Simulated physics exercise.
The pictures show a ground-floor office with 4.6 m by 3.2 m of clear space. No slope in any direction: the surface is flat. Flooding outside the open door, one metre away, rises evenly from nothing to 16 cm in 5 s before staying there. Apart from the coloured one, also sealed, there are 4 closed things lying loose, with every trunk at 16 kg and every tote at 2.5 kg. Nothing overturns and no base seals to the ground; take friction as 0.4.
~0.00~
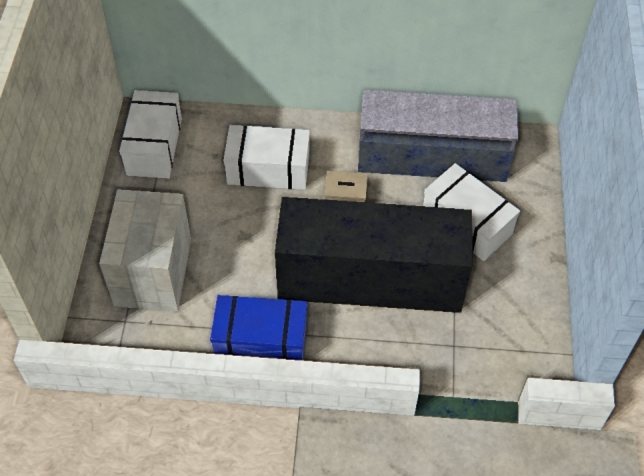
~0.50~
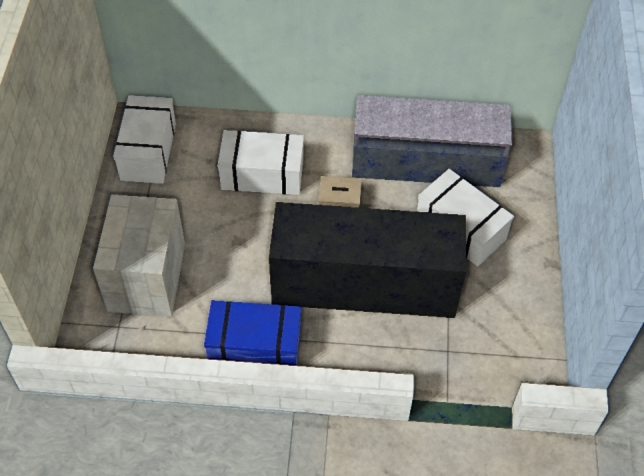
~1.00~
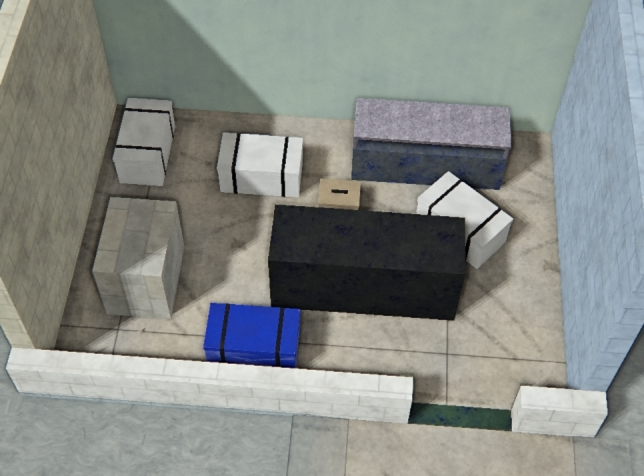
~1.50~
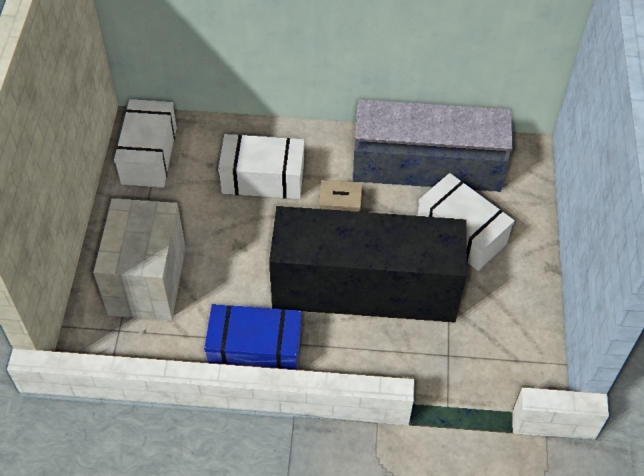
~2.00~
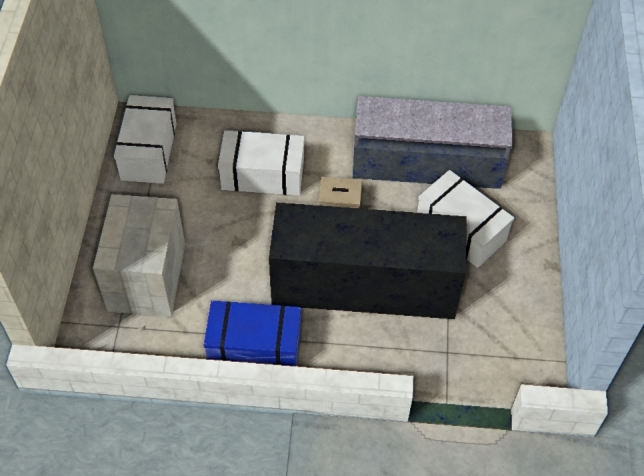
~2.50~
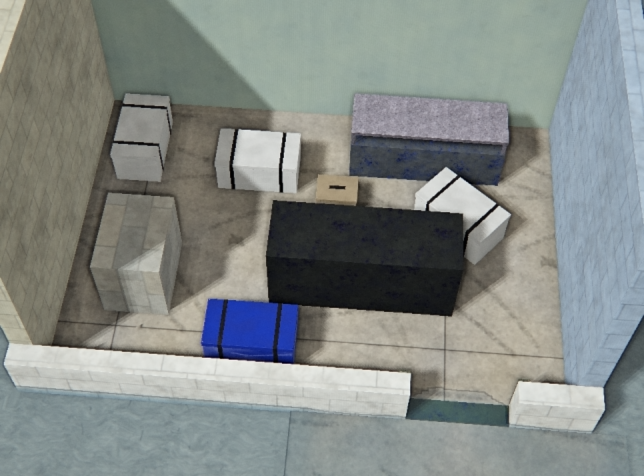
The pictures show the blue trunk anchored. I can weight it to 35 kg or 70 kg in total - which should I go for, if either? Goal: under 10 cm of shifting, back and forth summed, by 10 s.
35 kg will do.
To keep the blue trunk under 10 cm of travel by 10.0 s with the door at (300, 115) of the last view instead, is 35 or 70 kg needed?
With that change, the lighter one suffices.
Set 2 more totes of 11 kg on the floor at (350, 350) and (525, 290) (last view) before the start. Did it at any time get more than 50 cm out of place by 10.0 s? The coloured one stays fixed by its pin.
First stays inside, then exceeds it.
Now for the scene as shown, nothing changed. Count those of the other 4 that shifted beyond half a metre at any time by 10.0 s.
I count 0 of them.
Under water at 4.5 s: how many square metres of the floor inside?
About 2.5 m2.
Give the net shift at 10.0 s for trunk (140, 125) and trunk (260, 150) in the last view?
In that order: 0 cm, 0 cm.
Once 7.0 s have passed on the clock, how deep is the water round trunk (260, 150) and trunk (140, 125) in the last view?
I'd estimate 0 cm for the first and 0 cm for the second.
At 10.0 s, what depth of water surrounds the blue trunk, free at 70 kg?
Depth: Approx. 6 cm.
After 3.5 s the blue trunk would be 0 cm from its start with 35 kg and 0 cm from its start with 70 kg; 0 cm of water round it then.
After 4.5 s the blue trunk would be 0 cm from its start with 35 kg and 0 cm from its start with 70 kg; 0 cm of water round it then.
After 7.0 s the blue trunk would be 0 cm from its start with 35 kg and 0 cm from its start with 70 kg; 5 cm of water round it then.
After 10.0 s the blue trunk would be 0 cm from its start with 35 kg and 0 cm from its start with 70 kg; 6 cm of water round it then.
